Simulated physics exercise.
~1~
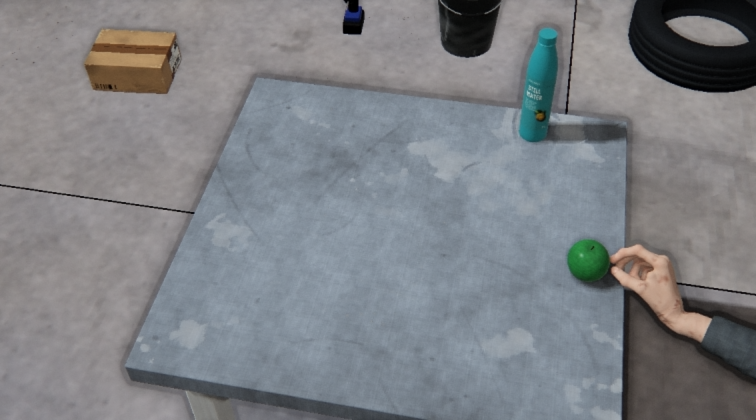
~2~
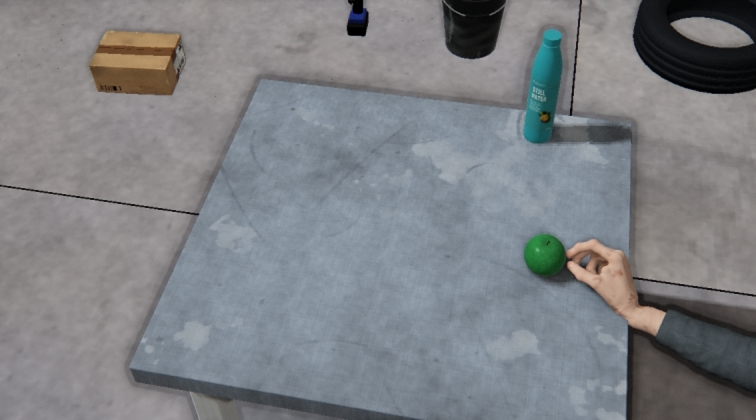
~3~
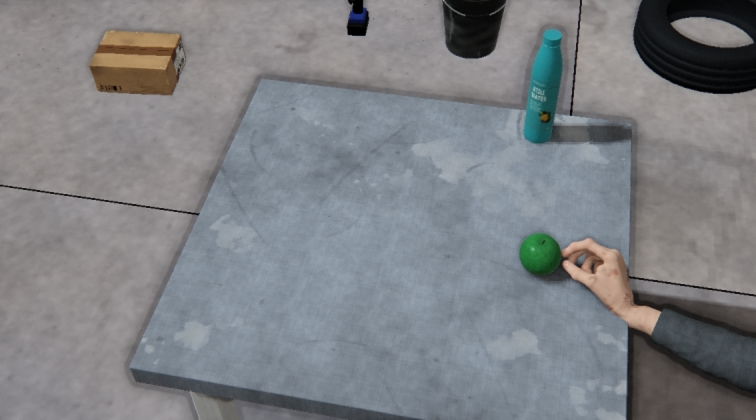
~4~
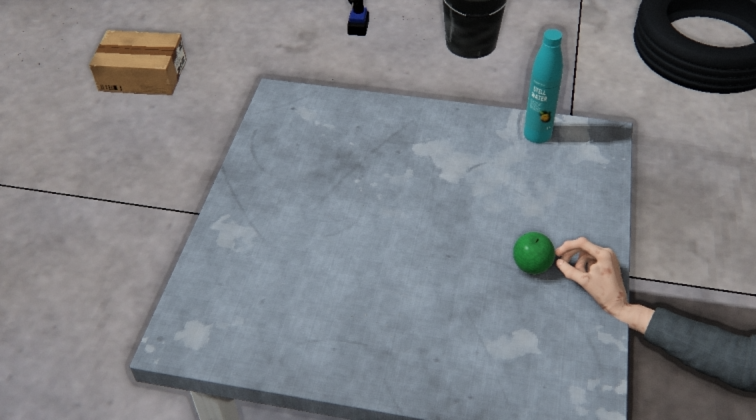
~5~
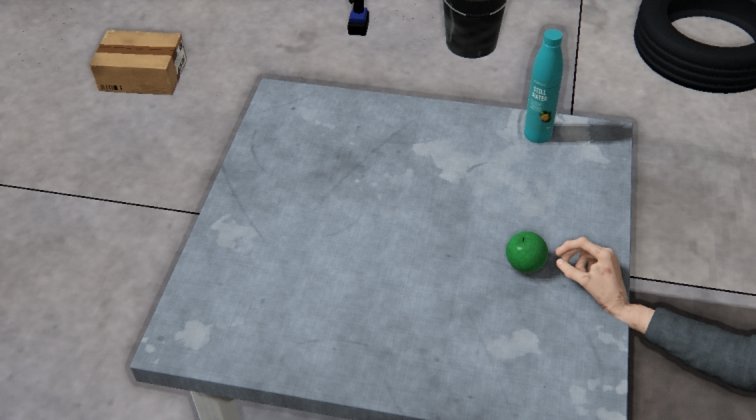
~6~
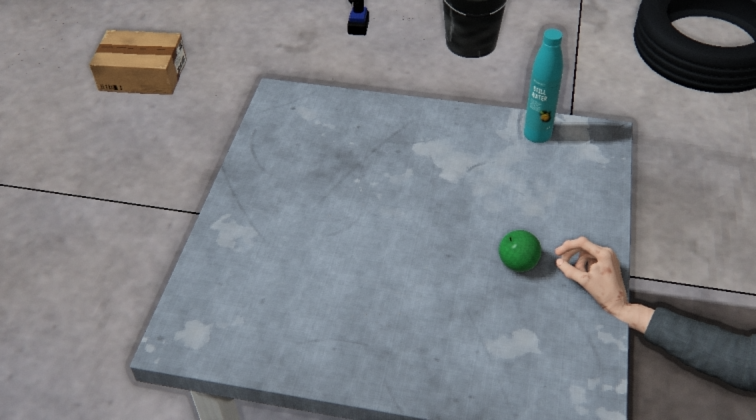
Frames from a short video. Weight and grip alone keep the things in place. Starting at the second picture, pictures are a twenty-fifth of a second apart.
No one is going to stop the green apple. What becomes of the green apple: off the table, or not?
Bet it doesn't clear the edge, honestly.
Then, 0.10 s later than the last frame, green apple moved about its own width near (505, 248).
Then, 0.30 s later than the last frame, green apple moved about its own width near (483, 246).
When it is over, moved from the start, green apple. End places, in pixels of the last picture, green apple near (471, 244).
